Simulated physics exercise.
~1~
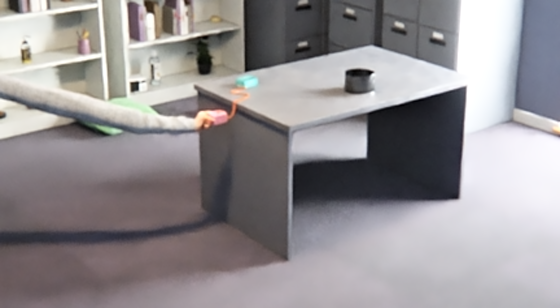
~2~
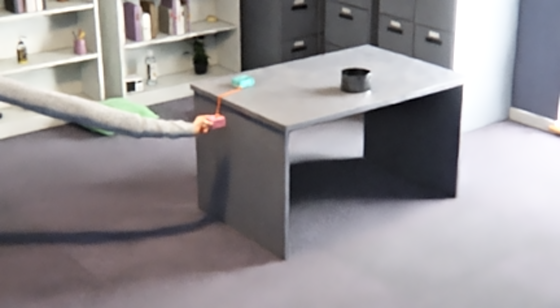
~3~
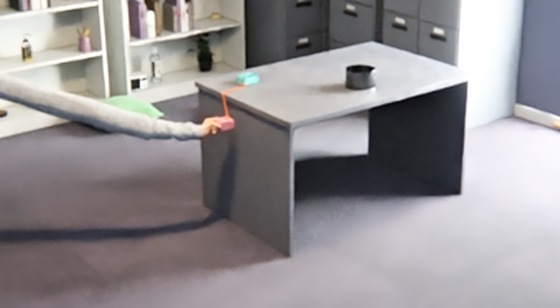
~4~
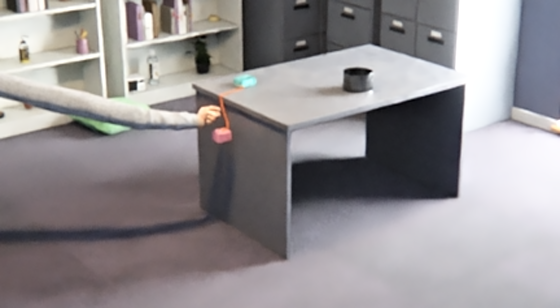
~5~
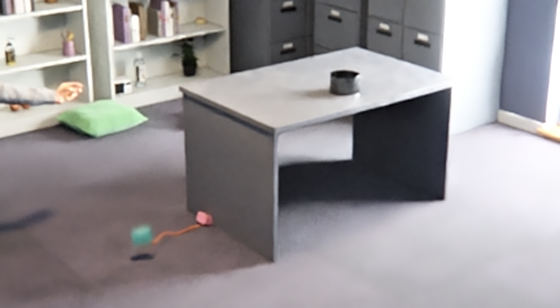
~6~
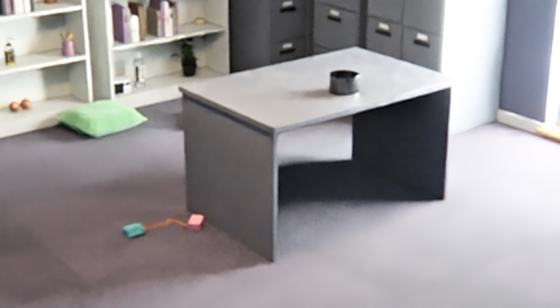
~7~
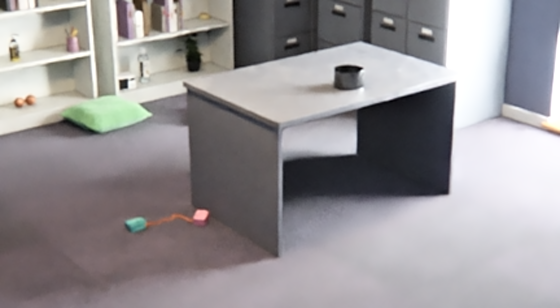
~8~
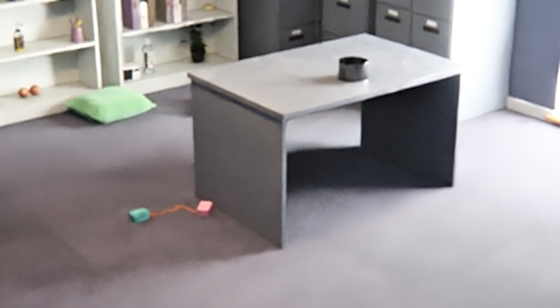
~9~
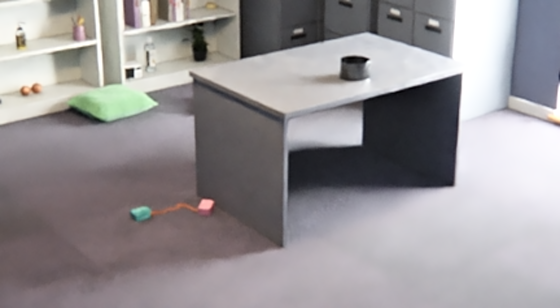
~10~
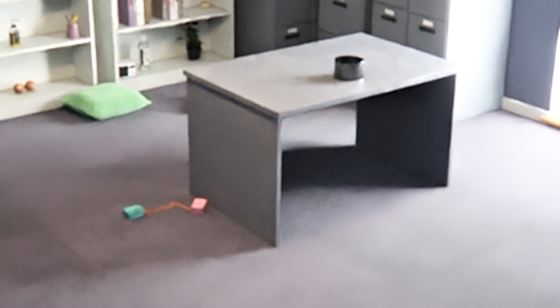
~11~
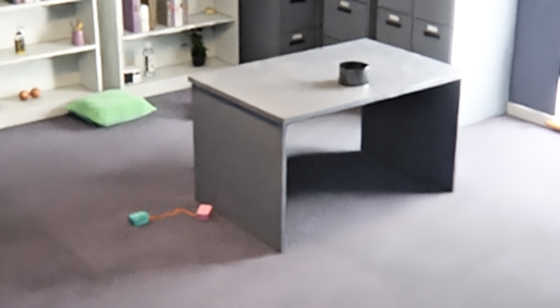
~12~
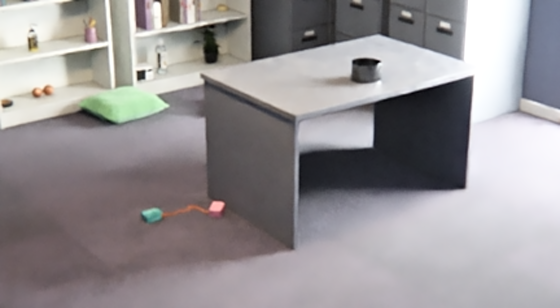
At first, a hand reaching in from the left holds a small pink block just off the end of a gray desk, with an orange-red shoelace running up to a turquoise box on the desktop near a dark pot. The hand lowers the block slightly, then lets go and draws back. The block drops to the floor, and the box is dragged over the edge after it. The box lands to the left of the block, tips over a little more and settles. Both end up lying still on the carpet with the shoelace stretched between them, while the pot stays on the desk.
